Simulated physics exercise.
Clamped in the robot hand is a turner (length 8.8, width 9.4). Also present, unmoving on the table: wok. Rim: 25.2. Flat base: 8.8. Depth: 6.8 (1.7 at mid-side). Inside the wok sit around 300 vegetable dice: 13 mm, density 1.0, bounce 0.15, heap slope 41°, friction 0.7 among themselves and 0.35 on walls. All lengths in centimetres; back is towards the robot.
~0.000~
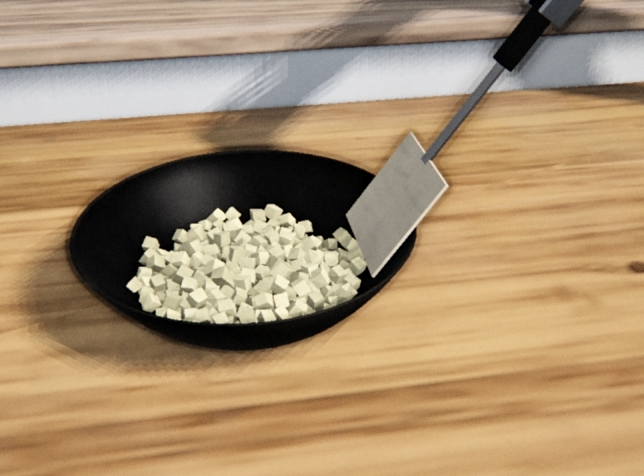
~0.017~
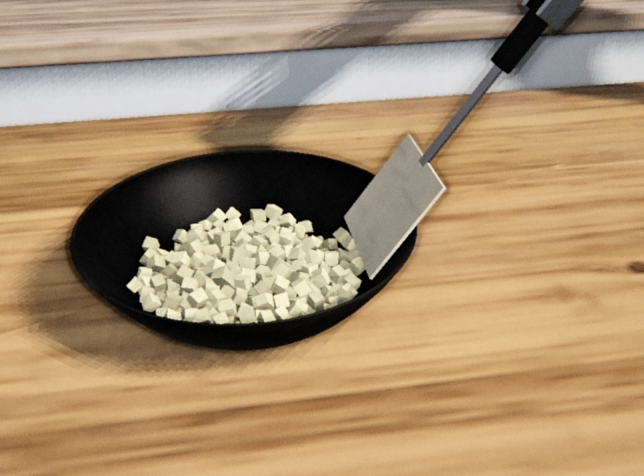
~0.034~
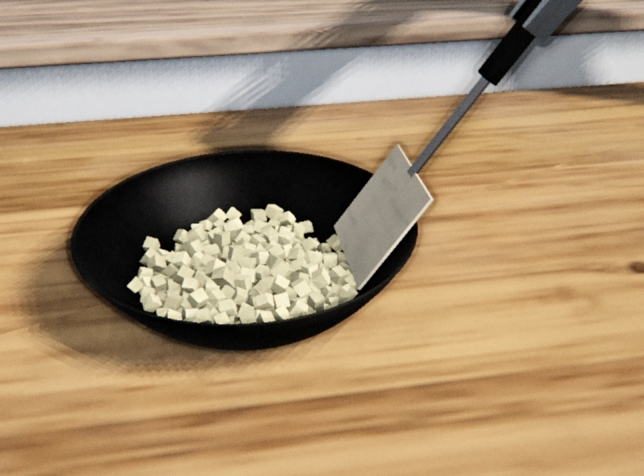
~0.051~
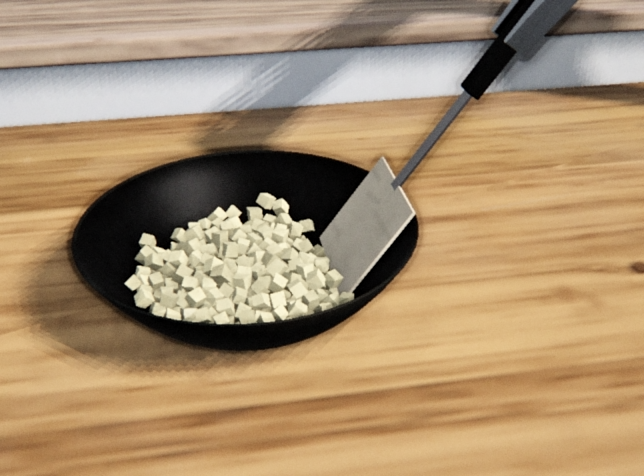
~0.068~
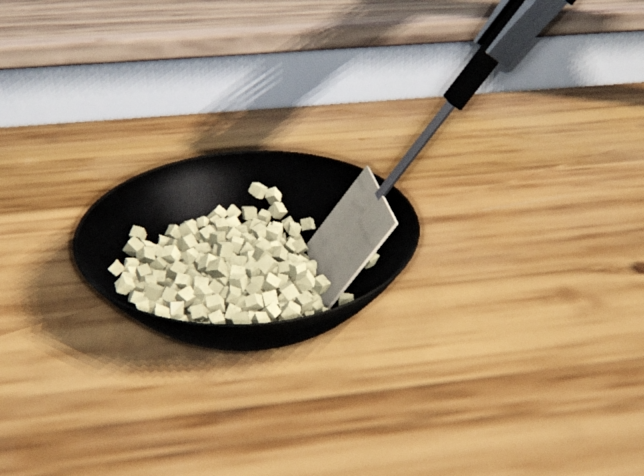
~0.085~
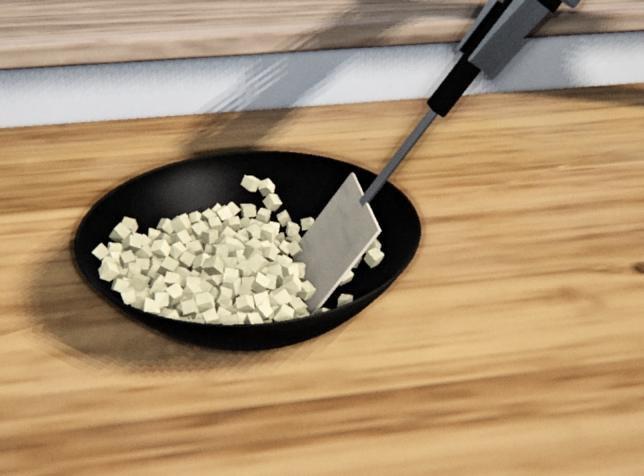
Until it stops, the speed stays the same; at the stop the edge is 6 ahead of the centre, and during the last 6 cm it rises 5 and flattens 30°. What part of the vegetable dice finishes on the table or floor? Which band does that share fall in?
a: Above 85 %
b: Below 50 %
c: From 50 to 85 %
Below 50 %.
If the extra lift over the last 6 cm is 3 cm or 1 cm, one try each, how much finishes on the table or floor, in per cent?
About 35 and 40 per cent.
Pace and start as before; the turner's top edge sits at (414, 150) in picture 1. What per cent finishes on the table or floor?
Around 20 percent ends up on the table or floor.
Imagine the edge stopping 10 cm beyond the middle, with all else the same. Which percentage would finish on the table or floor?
Estimate: Approx. 55 %.
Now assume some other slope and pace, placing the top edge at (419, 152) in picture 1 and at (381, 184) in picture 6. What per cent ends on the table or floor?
5 per cent.
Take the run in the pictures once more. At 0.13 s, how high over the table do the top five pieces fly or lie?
Height: Approx. 8 cm.
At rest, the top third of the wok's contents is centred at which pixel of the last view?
The centre sits close to (148, 261).
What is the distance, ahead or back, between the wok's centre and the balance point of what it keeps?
Roughly 4.5 centimetres ahead.
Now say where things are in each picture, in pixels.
Turner top edge at (428, 157), sloping 54°; upper third of the load around (248, 264), from x 135 to 355, top at y 210; 295 in the wok, in the first picture.
Turner top edge at (426, 160), sloping 54°; upper third of the load around (248, 264), from x 135 to 355, top at y 215, in the second picture.
Turner top edge at (414, 170), sloping 54°; upper third of the load around (248, 266), from x 135 to 355, top at y 210, in the third picture.
Turner top edge at (398, 183), sloping 54°; upper third of the load around (240, 264), from x 135 to 360, top at y 200, in the fourth picture.
Turner top edge at (382, 193), sloping 54°; upper third of the load around (219, 267), from x 115 to 370, top at y 190, in the fifth picture.
Turner top edge at (366, 200), sloping 54°; upper third of the load around (204, 263), from x 100 to 375, top at y 185; 295 in the wok, in the sixth picture.
After 0.13 s, sloping 53°, highest piece 8 above the table; 295 in the wok.
After 0.17 s, sloping 40°, highest piece 11 above the table; 286 in the wok, 9 on the blade or in flight.
After 0.39 s, sloping 24°, highest piece 8 above the table; 244 in the wok, 42 on the table or floor, 9 on the blade or in flight.
After 1.44 s, sloping 24°, highest piece 8 above the table; 243 in the wok, 52 on the table or floor.
At rest, 243 in the wok, 52 on the table or floor. That is 18 % on the table or floor.
